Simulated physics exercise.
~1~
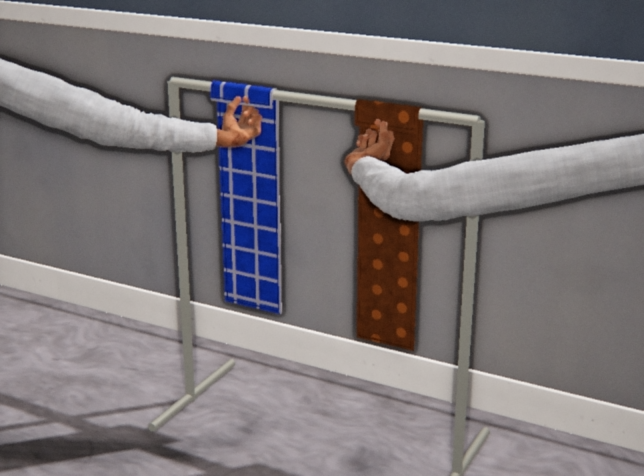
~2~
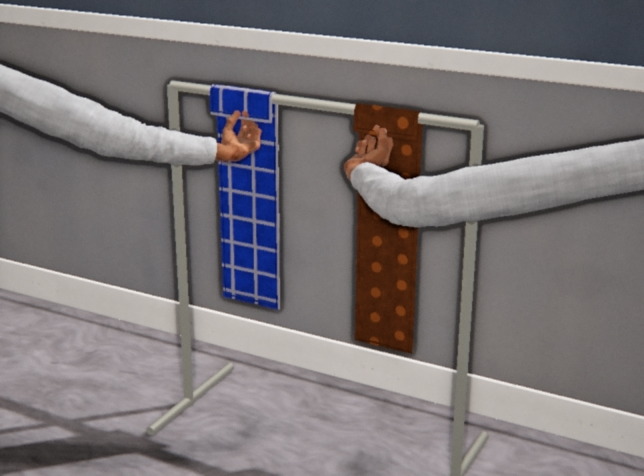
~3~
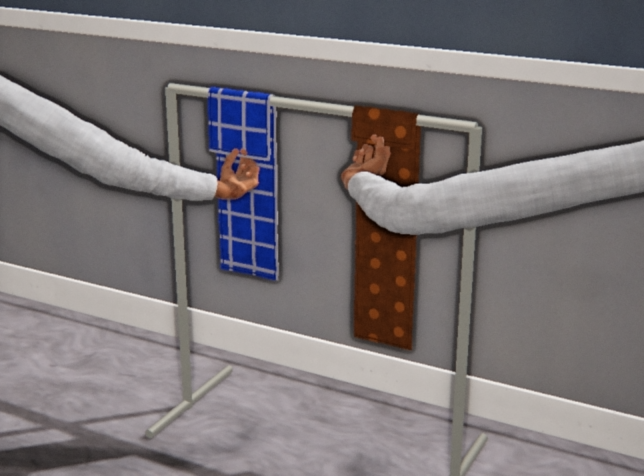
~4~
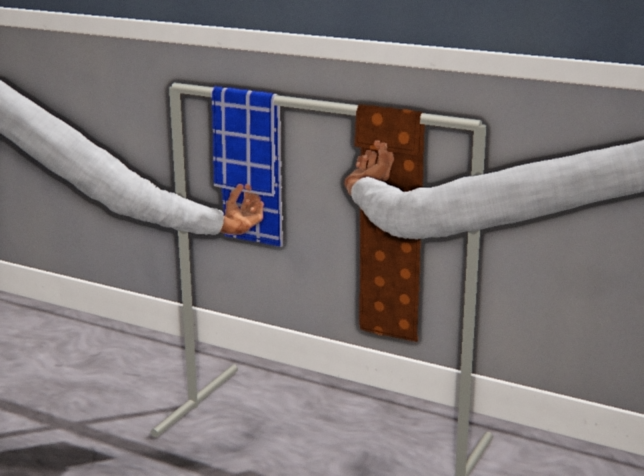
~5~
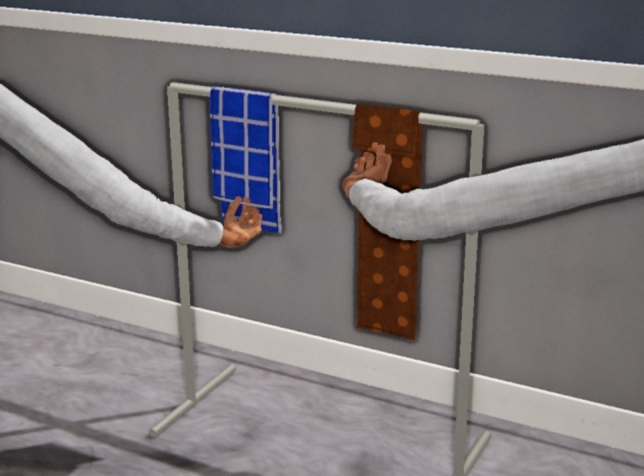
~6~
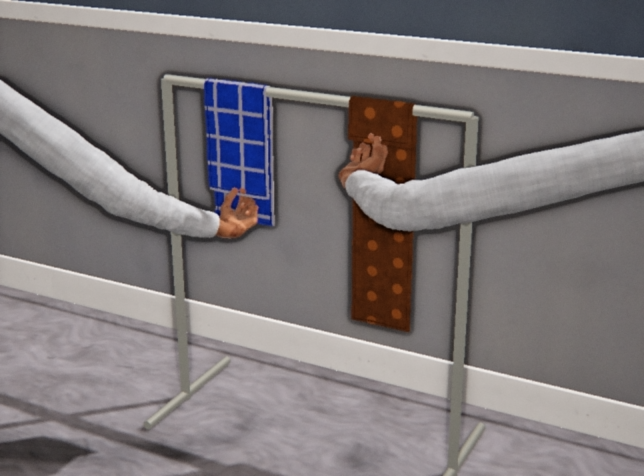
A hand pulls the blue checked cloth's front down while another touches the brown cloth.
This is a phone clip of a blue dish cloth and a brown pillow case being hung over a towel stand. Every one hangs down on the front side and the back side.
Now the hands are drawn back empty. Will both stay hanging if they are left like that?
The blue dish cloth stays hanging; the brown pillow case slides off.
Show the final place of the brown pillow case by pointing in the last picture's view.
Roughly (378, 449).
Then, 0.34 s after the last picture, dish cloth still hanging; pillow case clear of the rail and dropping near (382, 275).
Then, 0.62 s after the last picture, dish cloth still hanging; pillow case in a heap on the floor near (378, 444).
Then, 1.08 s after the last picture, dish cloth still hanging; pillow case in a heap on the floor near (378, 449).
At rest, dish cloth still hanging; pillow case in a heap on the floor near (378, 449). The blue dish cloth stays on and the brown pillow case slips to the floor.
